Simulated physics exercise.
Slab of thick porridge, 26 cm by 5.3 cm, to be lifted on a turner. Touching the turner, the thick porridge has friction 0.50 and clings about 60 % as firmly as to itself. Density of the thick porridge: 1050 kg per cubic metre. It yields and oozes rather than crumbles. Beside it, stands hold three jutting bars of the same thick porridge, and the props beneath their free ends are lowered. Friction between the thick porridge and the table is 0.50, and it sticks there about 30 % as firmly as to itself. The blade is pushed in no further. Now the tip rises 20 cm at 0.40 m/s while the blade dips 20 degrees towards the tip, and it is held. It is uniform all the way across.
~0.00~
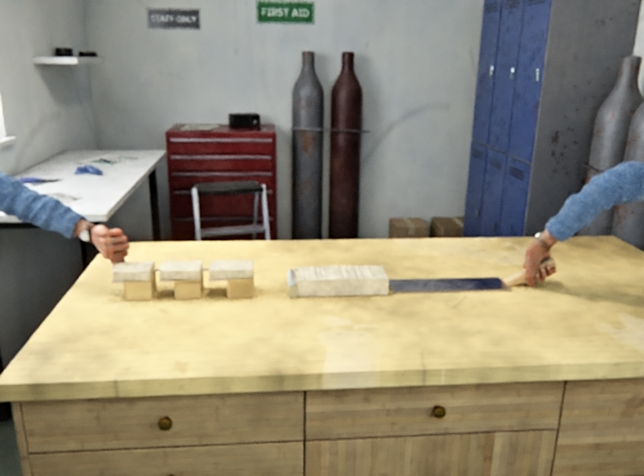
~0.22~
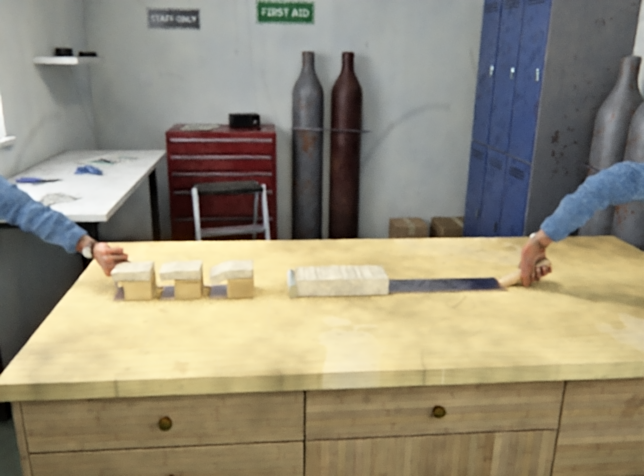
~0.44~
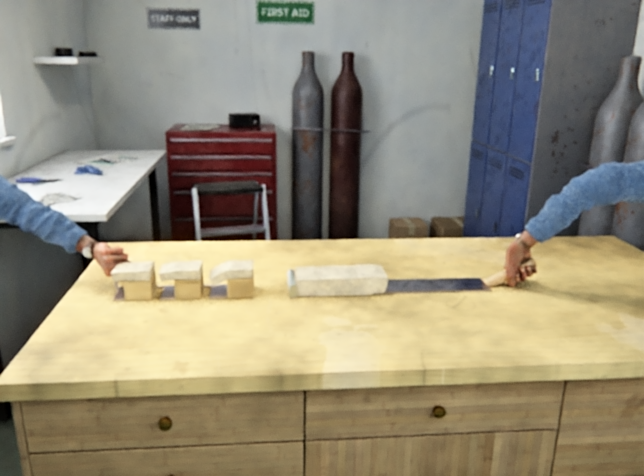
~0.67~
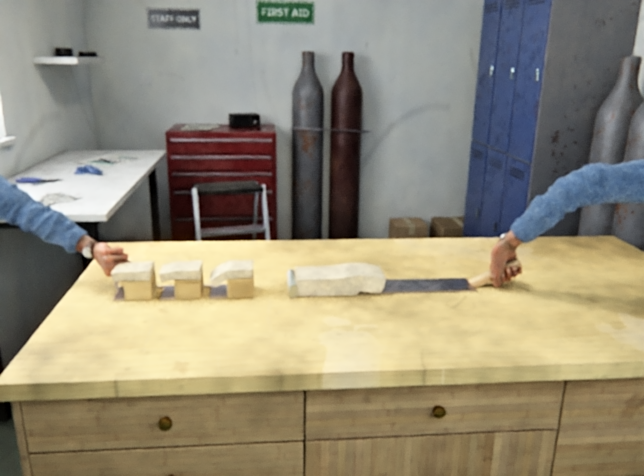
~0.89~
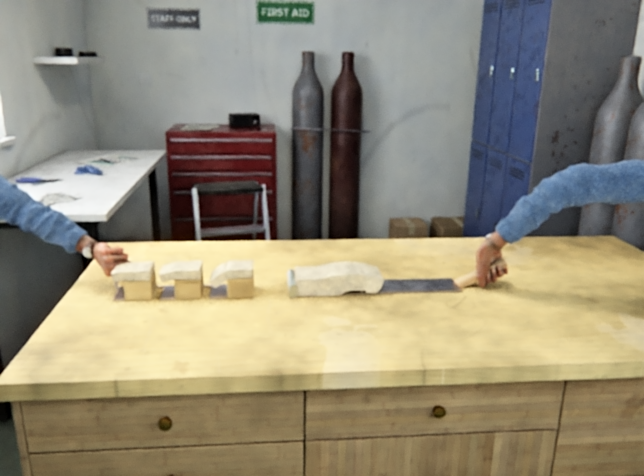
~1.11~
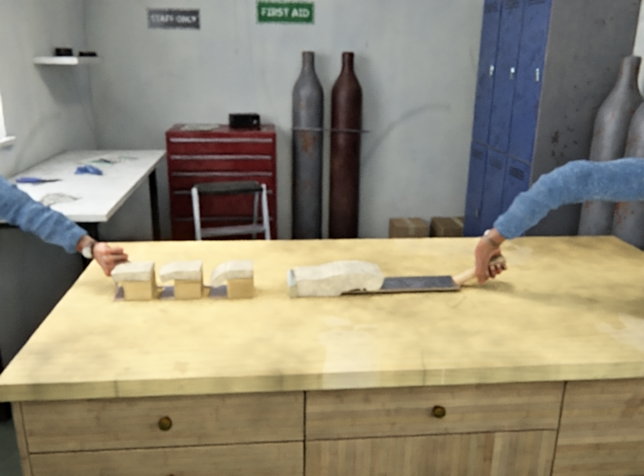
In a workshop with gas cylinders and blue lockers, a pale slab and three small jutting bars sit on a wooden table between two hands. The left hand moves slightly and the bars' free ends sag a little, while the right hand slides a dark blade leftward under the slab, whose top grows rounded, then tilts it slightly.
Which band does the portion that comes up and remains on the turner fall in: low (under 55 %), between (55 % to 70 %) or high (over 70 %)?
Low.
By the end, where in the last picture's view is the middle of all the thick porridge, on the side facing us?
The spot is somewhere around (353, 253).
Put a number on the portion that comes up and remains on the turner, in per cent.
I'd put it near 45 %.
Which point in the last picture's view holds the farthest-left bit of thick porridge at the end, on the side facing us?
Near (325, 290), I'd say.
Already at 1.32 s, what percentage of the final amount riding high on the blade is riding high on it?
Some 30 in a hundred.
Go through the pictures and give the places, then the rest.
The first frame shows handle end of the blade at (512, 291), not yet moved; highest point of the thick porridge at (341, 279); the tips have sunk 0, 0, 0 (left to right).
The second frame shows handle end of the blade at (507, 291), moved 1.5 cm; highest point of the thick porridge at (341, 279); the tips have sunk 3 mm, 6 mm, 2.0 cm (left to right).
The third frame shows handle end of the blade at (492, 291), moved 6.1 cm; highest point of the thick porridge at (369, 277); the tips have sunk 3 mm, 7 mm, 2.3 cm (left to right).
The fourth frame shows handle end of the blade at (477, 292), moved 11 cm; highest point of the thick porridge at (356, 275); the tips have sunk 4 mm, 9 mm, 2.5 cm (left to right).
The fifth frame shows handle end of the blade at (462, 292), moved 15 cm; highest point of the thick porridge at (348, 274); the tips have sunk 4 mm, 10 mm, 2.7 cm (left to right).
The sixth frame shows handle end of the blade at (461, 289), moved 16 cm; highest point of the thick porridge at (358, 273); the tips have sunk 4 mm, 10 mm, 2.7 cm (left to right).
By 1.32 s, the tip is 8.7 cm up.
By 1.57 s, the tip is 19 cm up.
By 1.82 s, the tip is 20 cm up and 47 % is riding high on the blade.
By 2.07 s, the tip is 20 cm up and 47 % is riding high on the blade.
By 2.40 s, at the end, the tip is 20 cm up and 47 % is riding high on the blade.
